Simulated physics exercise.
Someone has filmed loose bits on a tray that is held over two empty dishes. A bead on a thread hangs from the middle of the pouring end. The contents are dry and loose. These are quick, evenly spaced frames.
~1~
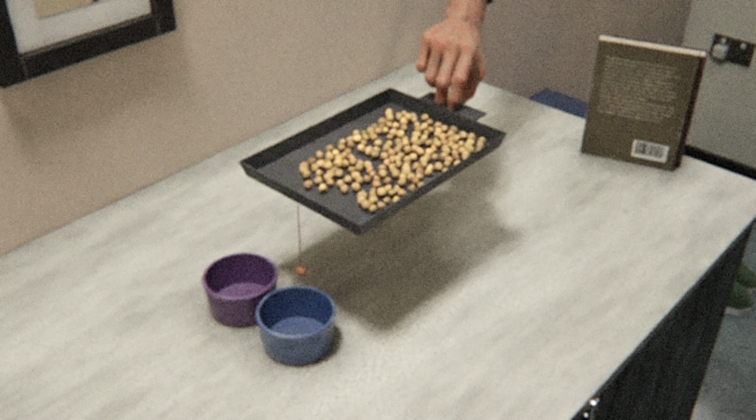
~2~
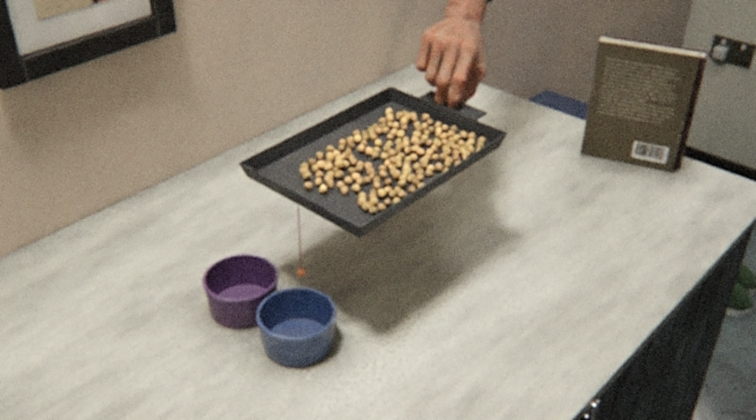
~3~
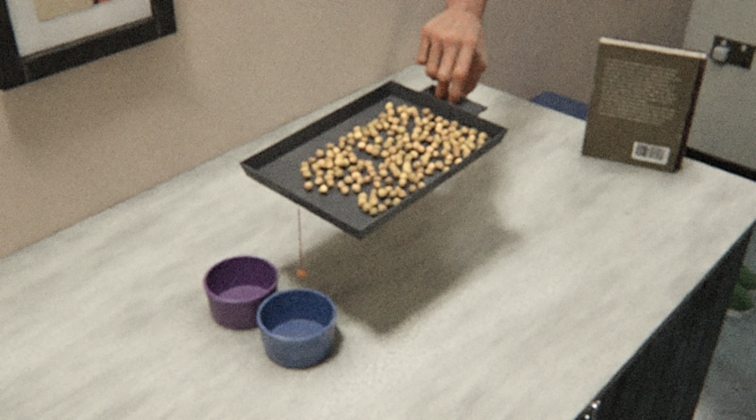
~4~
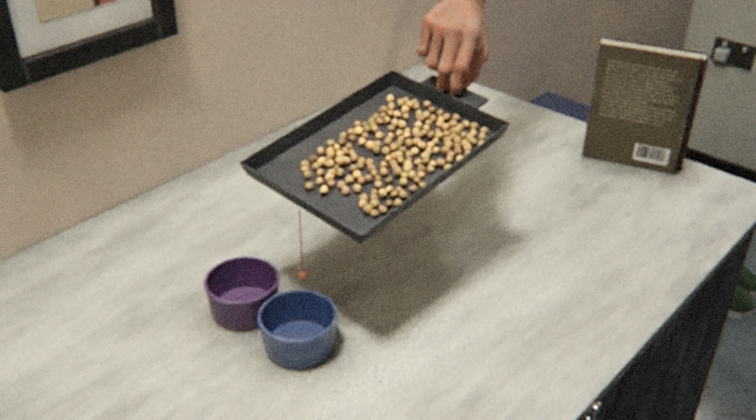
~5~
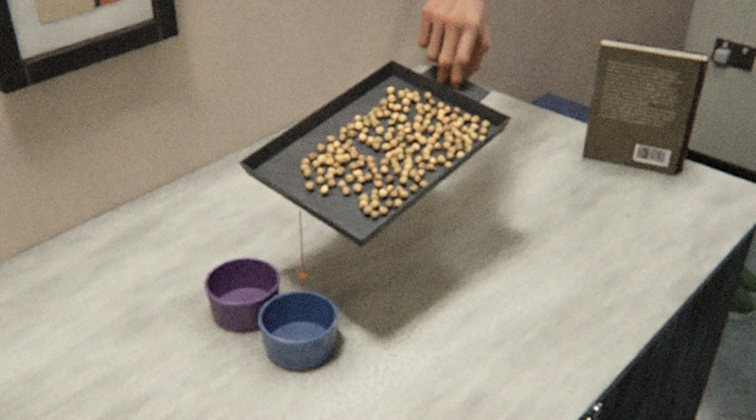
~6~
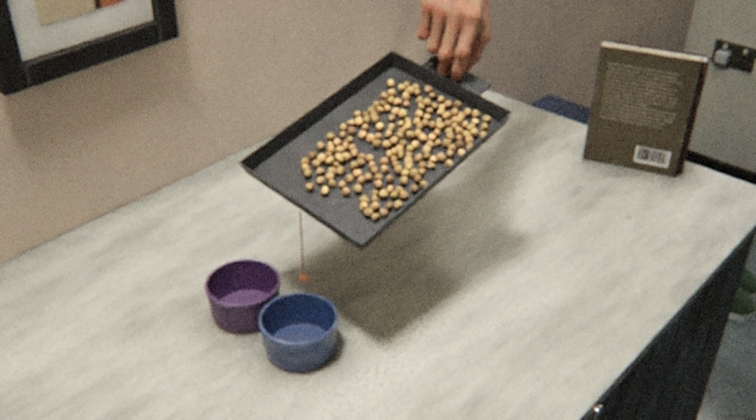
A hand gripping a dark tray of dried chickpeas above a purple dish and a blue dish slowly raised the handle end, tilting the tray slightly toward its near corner while the chickpeas stayed in place.
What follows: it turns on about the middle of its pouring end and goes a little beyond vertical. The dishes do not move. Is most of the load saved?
They take only the smaller part between them.
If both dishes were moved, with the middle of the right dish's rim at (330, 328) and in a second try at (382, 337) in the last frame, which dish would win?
In turn: The right dish; the right dish.
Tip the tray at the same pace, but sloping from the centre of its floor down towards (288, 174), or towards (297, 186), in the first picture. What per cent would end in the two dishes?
Near 40 % and 70 %.
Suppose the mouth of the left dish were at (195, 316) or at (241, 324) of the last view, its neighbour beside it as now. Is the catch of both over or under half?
At the first place the smaller part, at the second under half.
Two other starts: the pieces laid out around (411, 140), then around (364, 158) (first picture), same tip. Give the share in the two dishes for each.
About 10 and 30 per cent.
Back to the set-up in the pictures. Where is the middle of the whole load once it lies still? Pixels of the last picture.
Near (353, 356).
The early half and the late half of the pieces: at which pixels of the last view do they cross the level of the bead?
First near (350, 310), later near (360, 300).
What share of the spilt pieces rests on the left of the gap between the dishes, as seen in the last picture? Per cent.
It comes to 0 per cent or so.
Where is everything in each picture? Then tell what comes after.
Corners of the pouring end (246, 161) and (359, 220), level; middle of the load (401, 156), dried chickpeas; left dish (213, 305); right dish (269, 343); bead on its thread (301, 271), in the first picture.
Corners of the pouring end (246, 162) and (360, 223), level; middle of the load (401, 156), in the second picture.
Corners of the pouring end (246, 162) and (360, 226), tipped barely, lowest at the right corner; middle of the load (402, 154), in the third picture.
Corners of the pouring end (246, 162) and (361, 230), tipped a little, lowest at the right corner; middle of the load (403, 150), in the fourth picture.
Corners of the pouring end (246, 162) and (361, 234), tipped a little, lowest at the right corner; middle of the load (403, 146), in the fifth picture.
Corners of the pouring end (246, 162) and (361, 239), tipped a little, lowest at the right corner; middle of the load (403, 143); left dish (216, 311); right dish (272, 349), in the sixth picture.
Just after the last frame, tray tipped steeply; almost all on the tray; just a few in the air.
A moment on, tray tipped right over; almost all on the tray; just a few in the right dish; about a tenth outside both.
Further on, tray tipped past a quarter turn; roughly a quarter in the right dish; the larger part outside both.
When it is over, tray tipped past a quarter turn; roughly a quarter in the right dish; not one in the left dish; the larger part outside both.
